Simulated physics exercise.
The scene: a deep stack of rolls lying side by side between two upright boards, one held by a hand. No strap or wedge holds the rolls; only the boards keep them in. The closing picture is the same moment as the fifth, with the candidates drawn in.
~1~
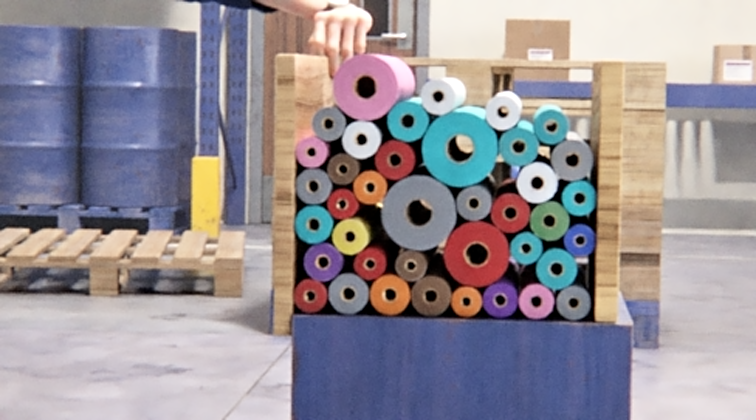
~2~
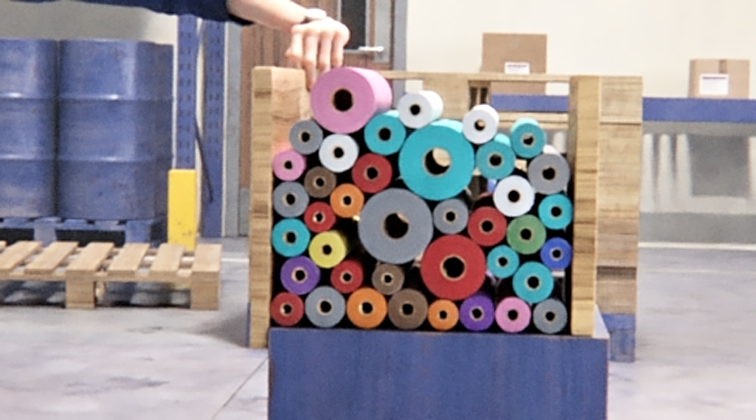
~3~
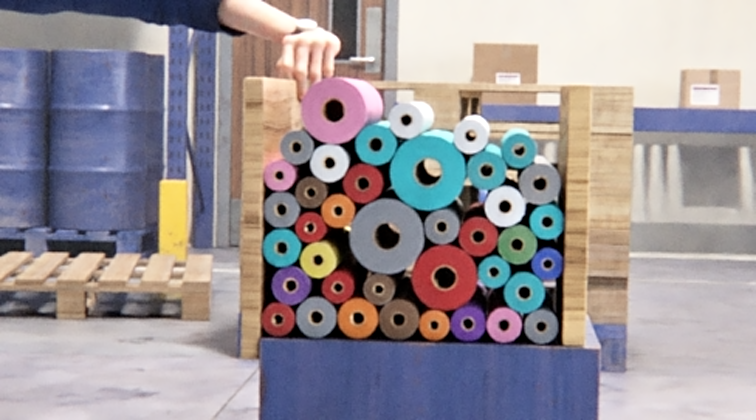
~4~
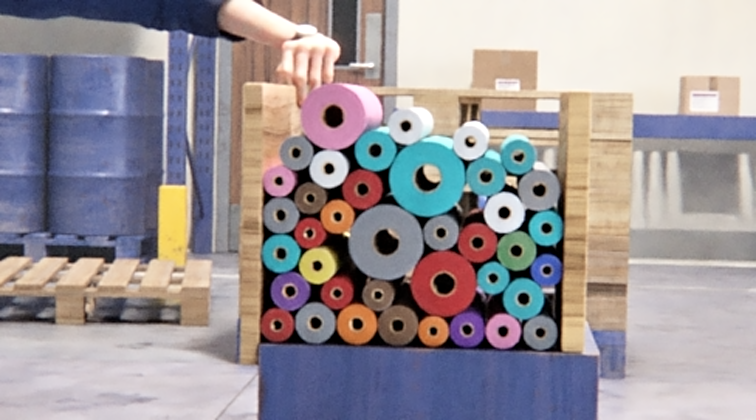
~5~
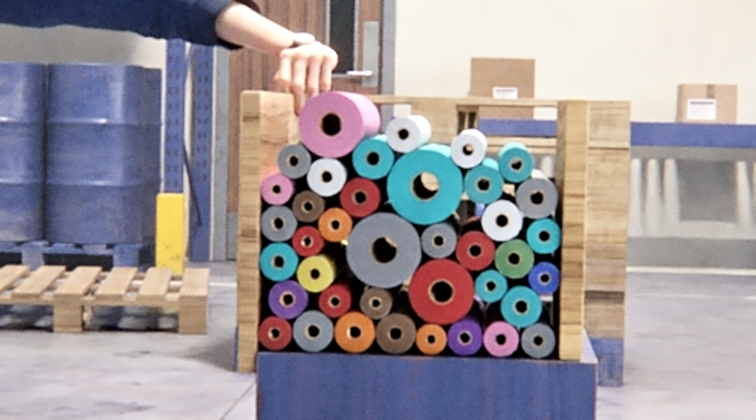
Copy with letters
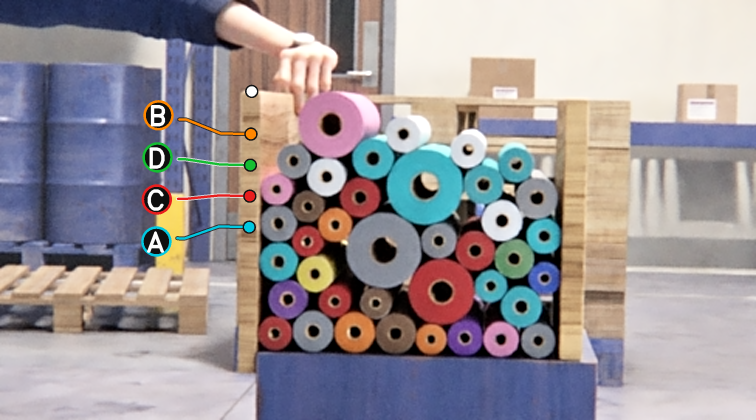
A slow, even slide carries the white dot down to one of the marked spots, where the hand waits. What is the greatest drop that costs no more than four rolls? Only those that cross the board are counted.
The lowest mark that will do is A.
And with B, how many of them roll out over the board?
It comes to none.
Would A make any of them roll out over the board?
At A: Yes.
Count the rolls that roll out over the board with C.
At C the number is none.
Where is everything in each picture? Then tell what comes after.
The first frame shows a red roll (310, 296); a purple roll (500, 300); a red roll (370, 264).
The second frame shows a red roll (347, 277); a yellow roll (326, 249).
The third frame shows a red roll (479, 236); a grey roll (282, 210).
The fourth frame shows a pink roll (278, 181); a turquoise roll (519, 156).
The fifth frame shows side board (271, 223); a red roll (275, 333); a purple roll (465, 338).
On the marked copy, A at (249, 227); B at (251, 134); C at (250, 196); D at (250, 165); the white dot at (252, 91).
With A. Early on, top of the board (261, 155).
Further on, top of the board (260, 226).
At the end, top of the board (260, 227), two out over the board.
As for the rest, B none out over the board; C none out over the board; D none out over the board.
